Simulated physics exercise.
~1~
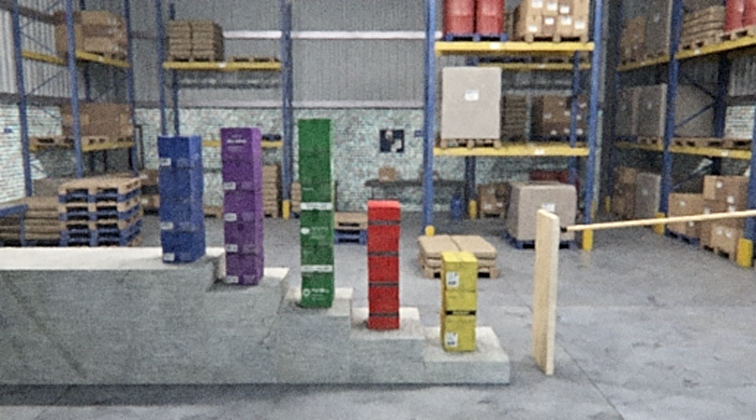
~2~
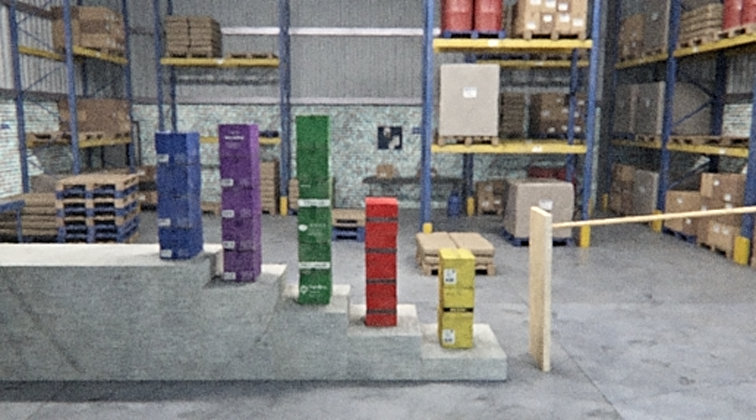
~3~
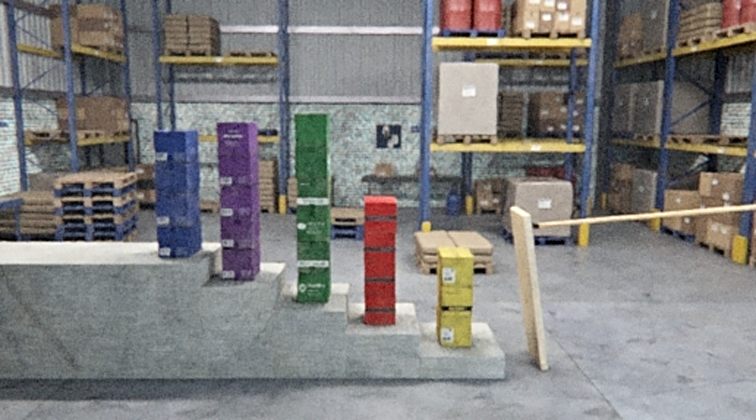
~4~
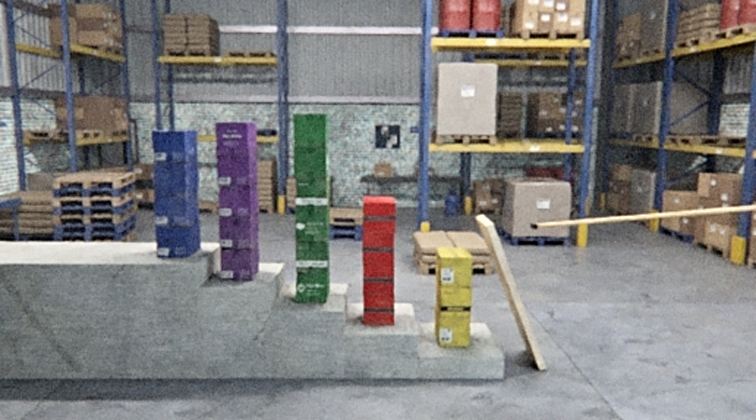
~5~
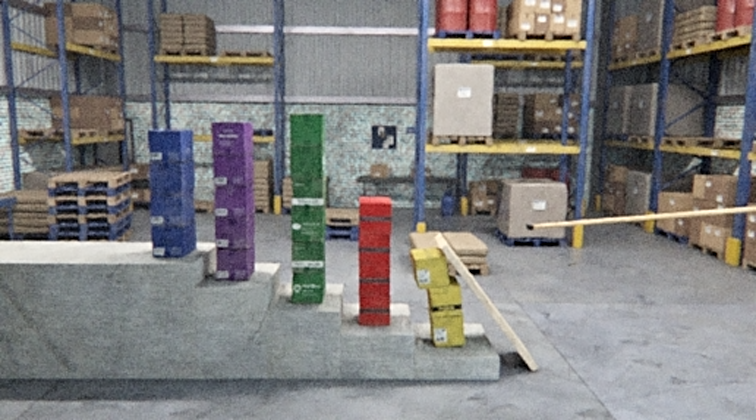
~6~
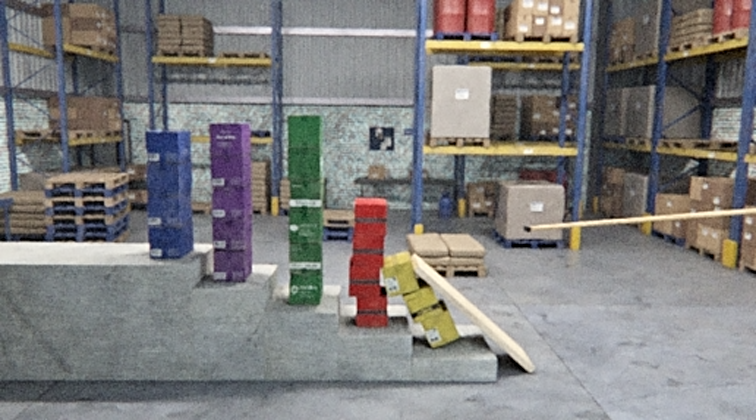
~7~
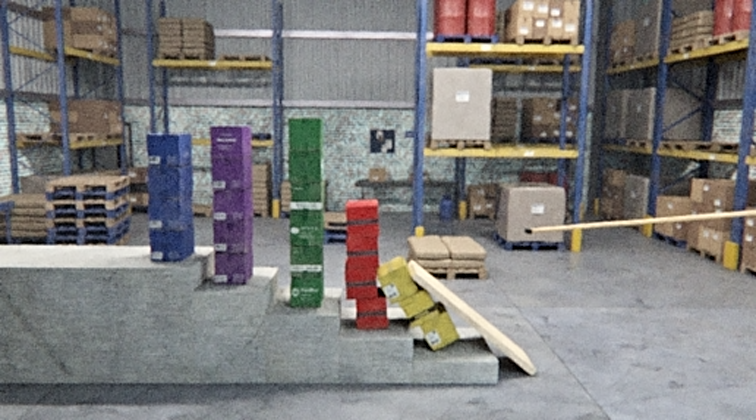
A wooden board pushed by a pole tipped left onto the short yellow stack of cartons, which slumped against the red stack on the next step and nudged it slightly askew, while the green, purple and blue stacks stayed standing.
